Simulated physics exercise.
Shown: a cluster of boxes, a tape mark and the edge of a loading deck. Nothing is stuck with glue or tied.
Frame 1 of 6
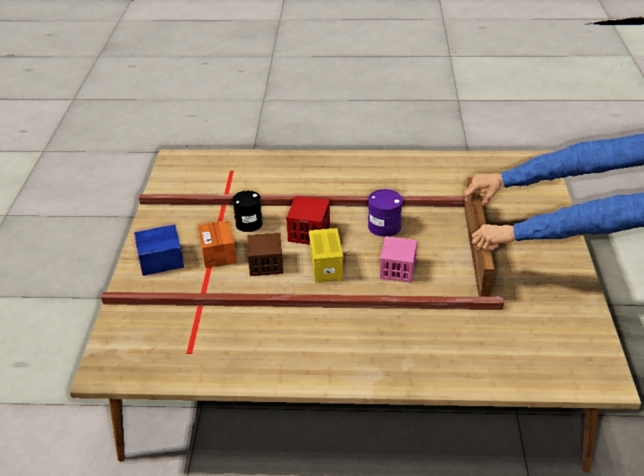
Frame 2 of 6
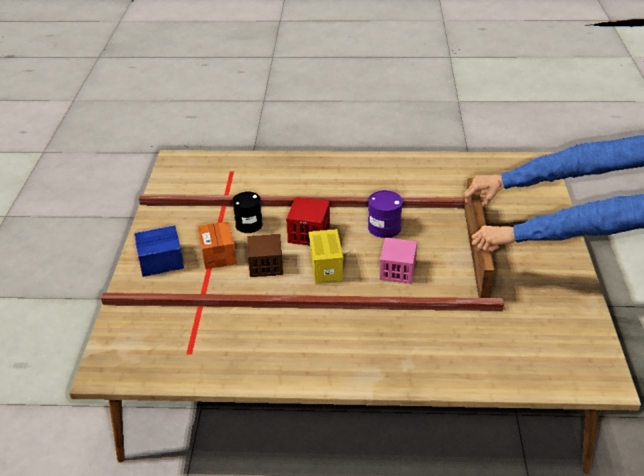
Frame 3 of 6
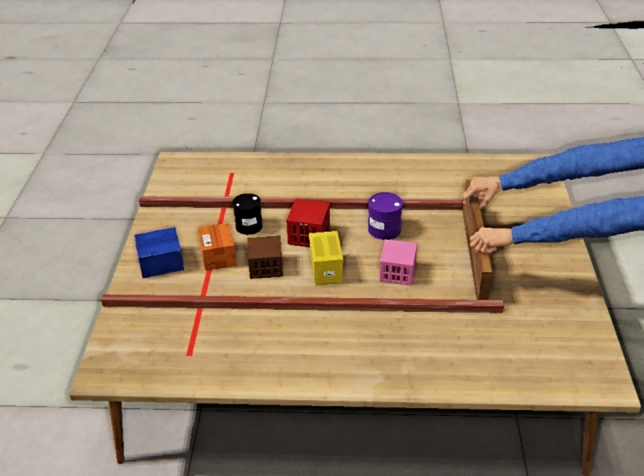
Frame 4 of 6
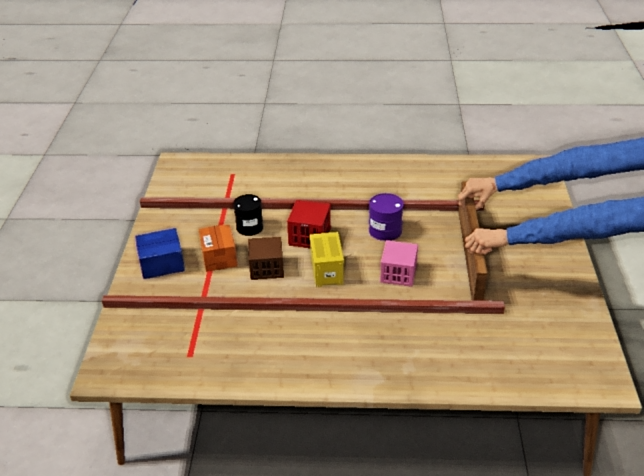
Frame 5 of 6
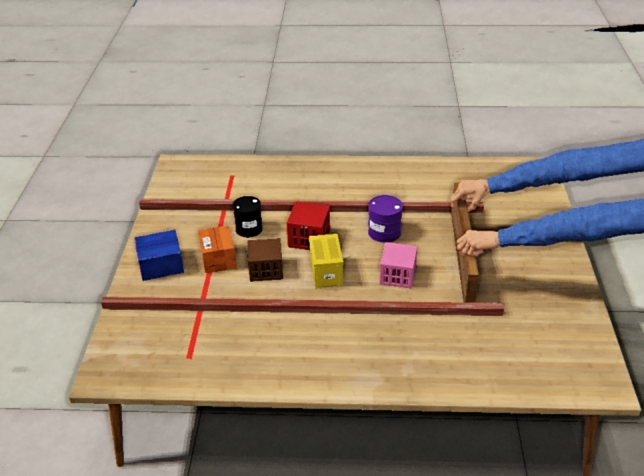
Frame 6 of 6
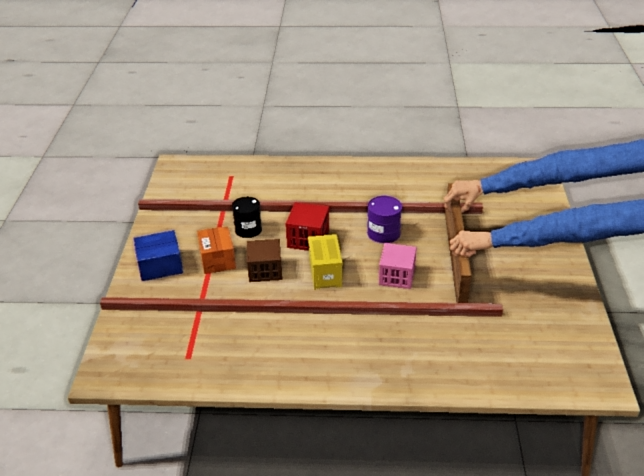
Two hands in blue sleeves slid a wooden plank slowly a short way left between two rails on a table, while the colourful boxes and canisters near a red line stayed still.
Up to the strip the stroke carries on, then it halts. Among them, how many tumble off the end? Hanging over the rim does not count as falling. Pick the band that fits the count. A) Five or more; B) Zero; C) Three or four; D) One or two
D, one or two.
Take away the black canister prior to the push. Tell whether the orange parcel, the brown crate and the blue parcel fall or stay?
Well, the orange parcel drops down, the brown crate is safe, and last of the three, the blue parcel drops down.
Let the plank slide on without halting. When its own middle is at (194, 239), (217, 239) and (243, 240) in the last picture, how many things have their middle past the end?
In order, that gives 3, then 2, then 1.
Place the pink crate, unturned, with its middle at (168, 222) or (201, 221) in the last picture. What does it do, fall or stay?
At the first spot it remains, and at the second it remains.
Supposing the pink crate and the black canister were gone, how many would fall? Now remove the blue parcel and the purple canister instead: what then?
Try 1: 1; try 2: 1.
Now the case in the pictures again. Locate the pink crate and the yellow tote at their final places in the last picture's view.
The pink crate settles near (191, 265); as for the yellow tote, near (160, 265).
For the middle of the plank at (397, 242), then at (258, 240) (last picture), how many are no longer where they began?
It comes to 2 for the first spot, 8 for the other.
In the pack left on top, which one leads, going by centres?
Answer: The brown crate.
Soon after, none off yet; blue parcel at rest near (158, 255); orange parcel at rest near (216, 250); black canister at rest near (247, 217).
Then, none off yet; blue parcel moved a little near (146, 256); orange parcel moved about its own width near (186, 249); black canister moved a little near (242, 215).
By the end, the number that fall off is one or two; fallen, orange parcel and blue parcel.
